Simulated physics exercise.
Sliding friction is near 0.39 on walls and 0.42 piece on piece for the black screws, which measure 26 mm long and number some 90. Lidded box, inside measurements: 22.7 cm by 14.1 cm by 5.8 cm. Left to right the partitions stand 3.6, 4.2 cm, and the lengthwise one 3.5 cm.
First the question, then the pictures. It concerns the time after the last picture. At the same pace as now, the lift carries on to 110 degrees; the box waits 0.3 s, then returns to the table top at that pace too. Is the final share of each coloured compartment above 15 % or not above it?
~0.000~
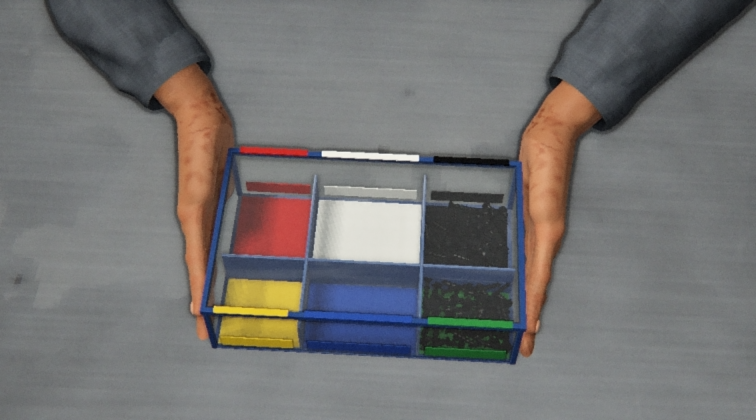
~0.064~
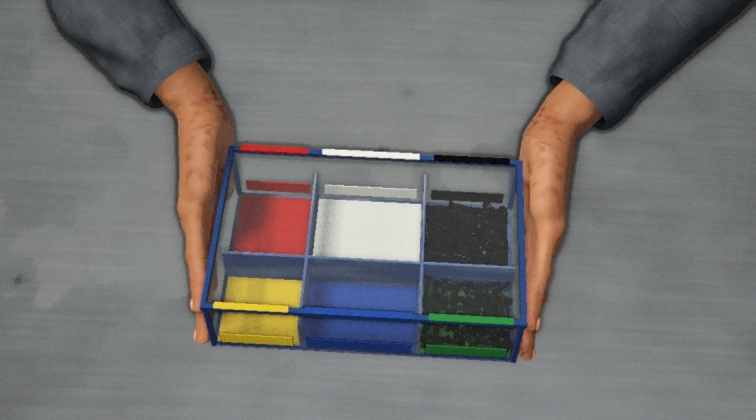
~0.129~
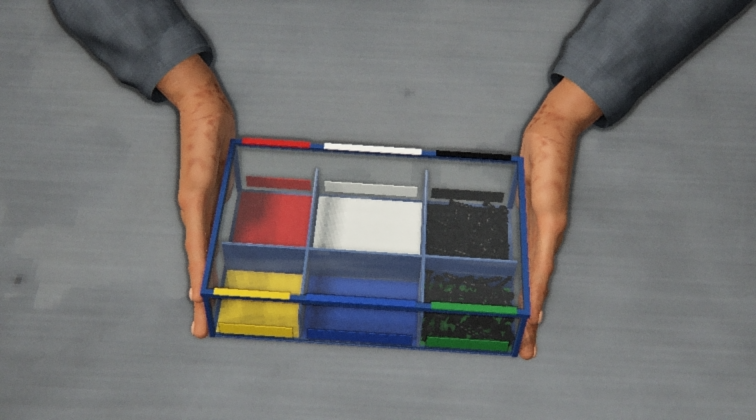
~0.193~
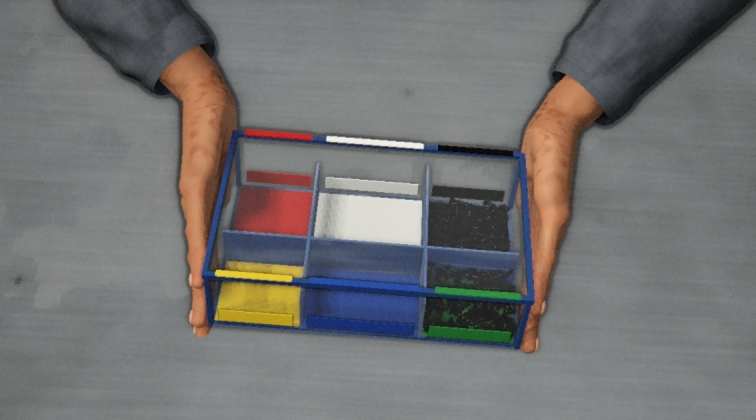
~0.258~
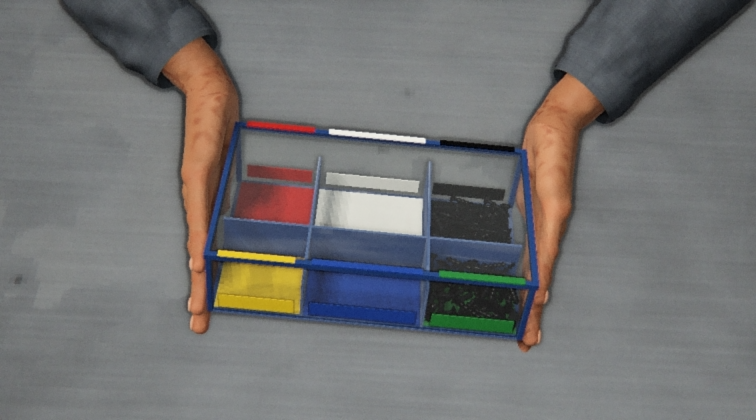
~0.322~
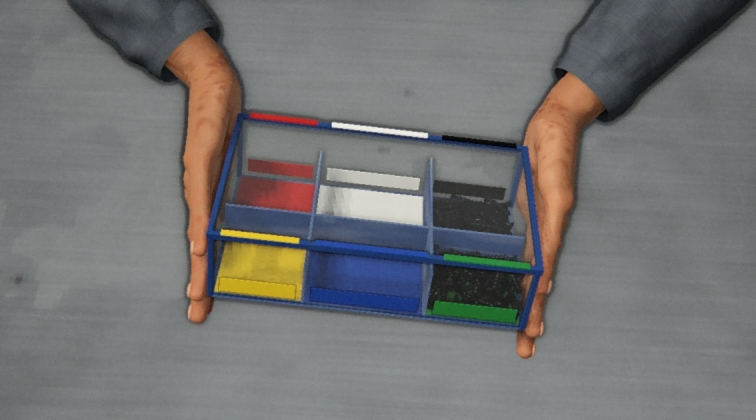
Outcome: Red: It'll probably finish at or short of fifteen percent of the pieces; blue: It'll probably finish at or short of fifteen percent of the pieces; green: It'll probably finish at or short of fifteen percent of the pieces; yellow: It'll probably finish at or short of fifteen percent of the pieces; white: It'll probably finish at or short of fifteen percent of the pieces; black: It'll probably finish past fifteen percent of the pieces.
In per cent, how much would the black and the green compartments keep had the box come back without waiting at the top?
Final amounts would be black 95% and green 5%.
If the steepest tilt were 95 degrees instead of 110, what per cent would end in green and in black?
With that change you'd see green at 30 % and black at 70 %.
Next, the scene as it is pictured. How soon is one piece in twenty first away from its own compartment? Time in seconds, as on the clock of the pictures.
That happens at about 1.35 s on the clock.
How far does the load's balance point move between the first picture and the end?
5.0 cm, roughly.
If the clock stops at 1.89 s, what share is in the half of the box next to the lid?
I'd put it at some 60 percent.
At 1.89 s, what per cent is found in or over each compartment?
You'd find red at 0, blue at 0, green at 25, yellow at 0, white at 0 and black at 75 per cent.
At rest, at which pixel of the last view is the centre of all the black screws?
Centre at rest, approx.: (476, 220) px.
After 1.89 s, tilt 110 degrees; green 25 %, black 75 %.
Then, at 2.93 s, tilt 55 degrees; green 5 %, black 95 %.
After 3.95 s, tilt 0 degrees; green 5 %, black 95 %.
At rest (4.4 s), red 0 %, blue 0 %, green 5 %, yellow 0 %, white 0 %, black 95 %.
